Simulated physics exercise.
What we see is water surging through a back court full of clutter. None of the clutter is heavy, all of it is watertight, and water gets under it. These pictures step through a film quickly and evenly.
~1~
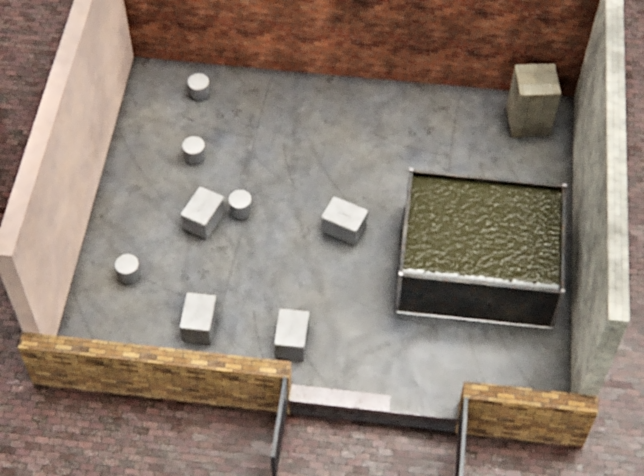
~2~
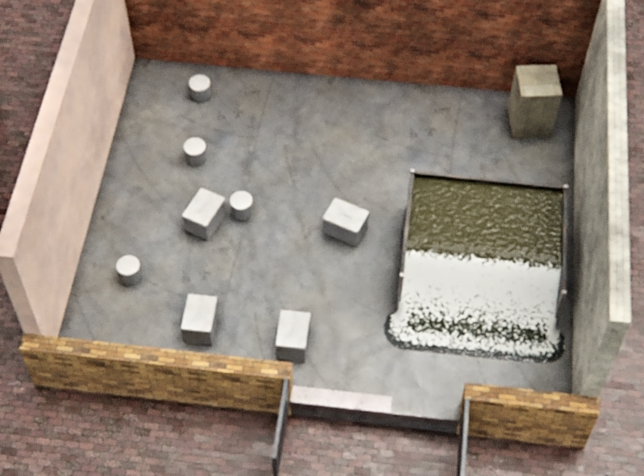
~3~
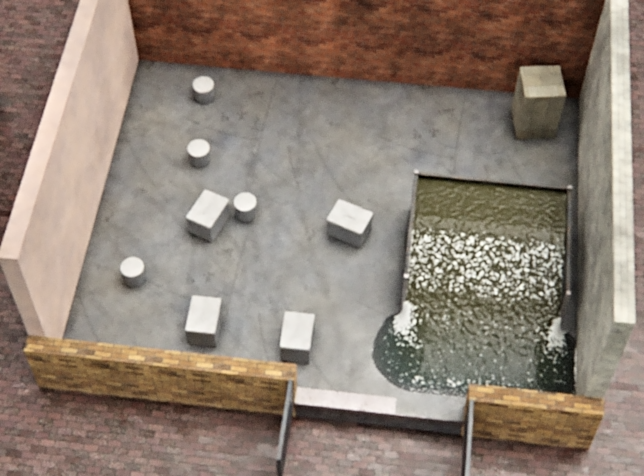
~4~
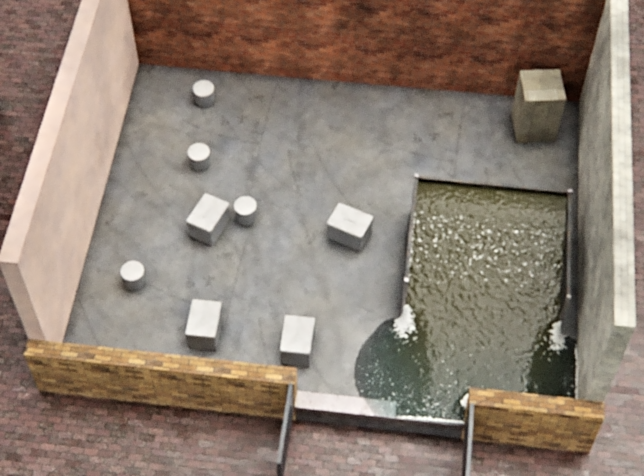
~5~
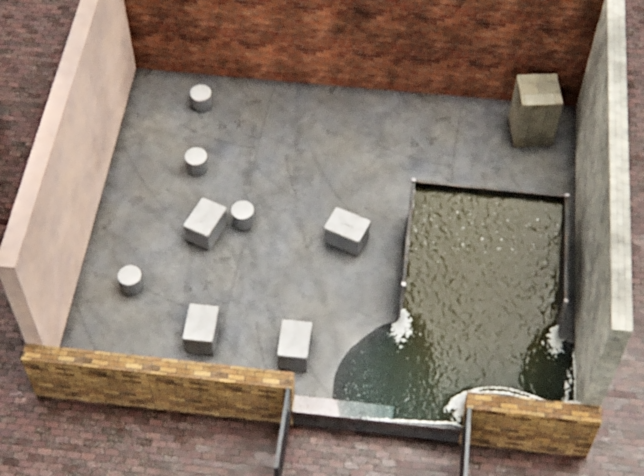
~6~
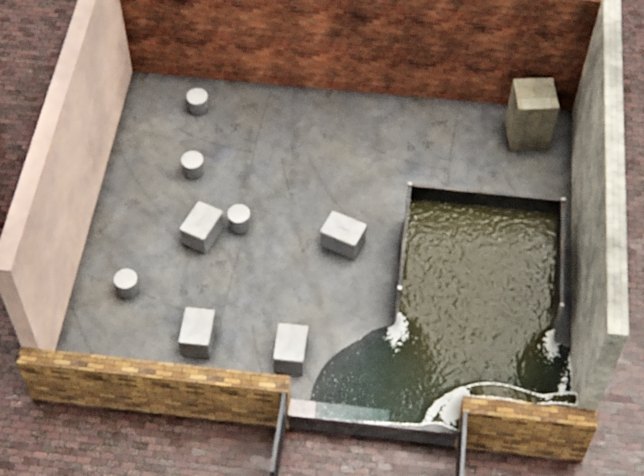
The clip shows a walled court with pale blocks and cylinders on a grey floor as murky green water surges from a tank at right, spreads leftward across the floor and foams along the low front wall; the objects stay put.
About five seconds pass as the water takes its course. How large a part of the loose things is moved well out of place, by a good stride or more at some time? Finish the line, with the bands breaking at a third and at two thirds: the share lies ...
The share lies below a third.
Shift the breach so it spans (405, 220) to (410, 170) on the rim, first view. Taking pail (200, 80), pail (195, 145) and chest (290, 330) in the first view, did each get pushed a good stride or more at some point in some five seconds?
Taking them in order, covered the distance, covered the distance, short of it.
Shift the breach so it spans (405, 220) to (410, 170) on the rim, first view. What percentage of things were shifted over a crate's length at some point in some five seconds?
That should be close to 90 percent.
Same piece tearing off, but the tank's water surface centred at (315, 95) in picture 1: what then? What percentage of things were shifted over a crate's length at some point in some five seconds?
I'd estimate around 100 percent.
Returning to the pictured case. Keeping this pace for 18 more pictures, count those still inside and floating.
I get 0.
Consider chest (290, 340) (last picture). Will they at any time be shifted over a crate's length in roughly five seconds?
My reading: Displaced that much.
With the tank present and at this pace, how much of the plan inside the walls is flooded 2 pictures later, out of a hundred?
20 per cent or so.
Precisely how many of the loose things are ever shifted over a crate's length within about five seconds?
So that is 2.
A moment on, 0 of 8 are well off their spots; 0 afloat.
Next, 0 of 8 are well off their spots; 0 afloat.
Later, 1 of 8 are well off their spots; 0 afloat.
In the end, 2 of 8 are well off their spots, and 2 have been at some point; 0 afloat.
